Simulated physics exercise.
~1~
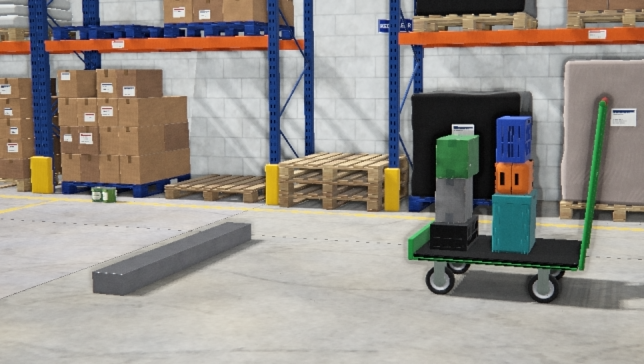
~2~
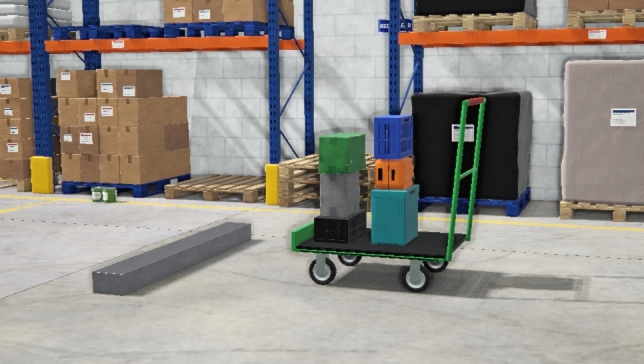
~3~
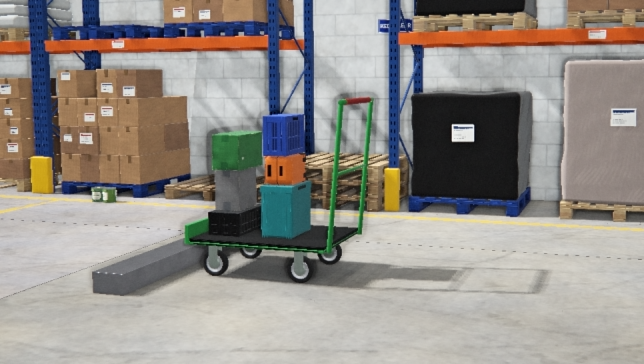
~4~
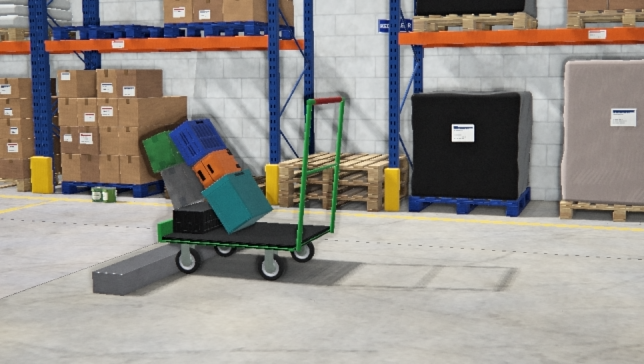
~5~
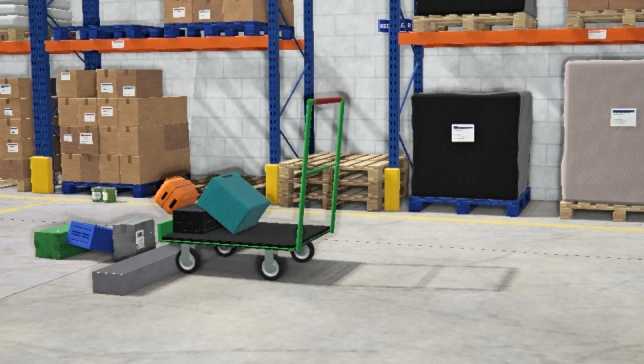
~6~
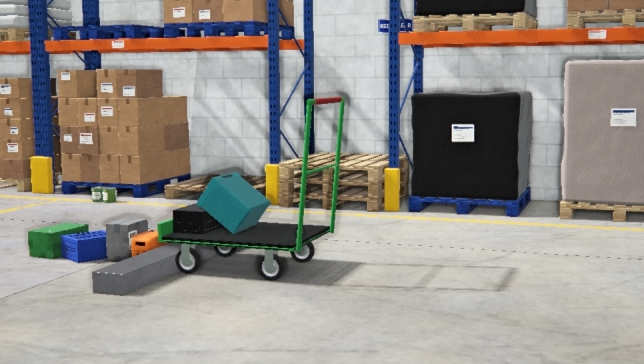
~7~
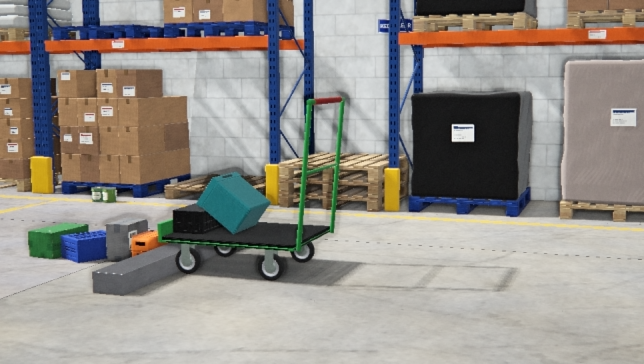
A loaded trolley rolls left, stops at a low kerb, and spills four boxes beyond it.
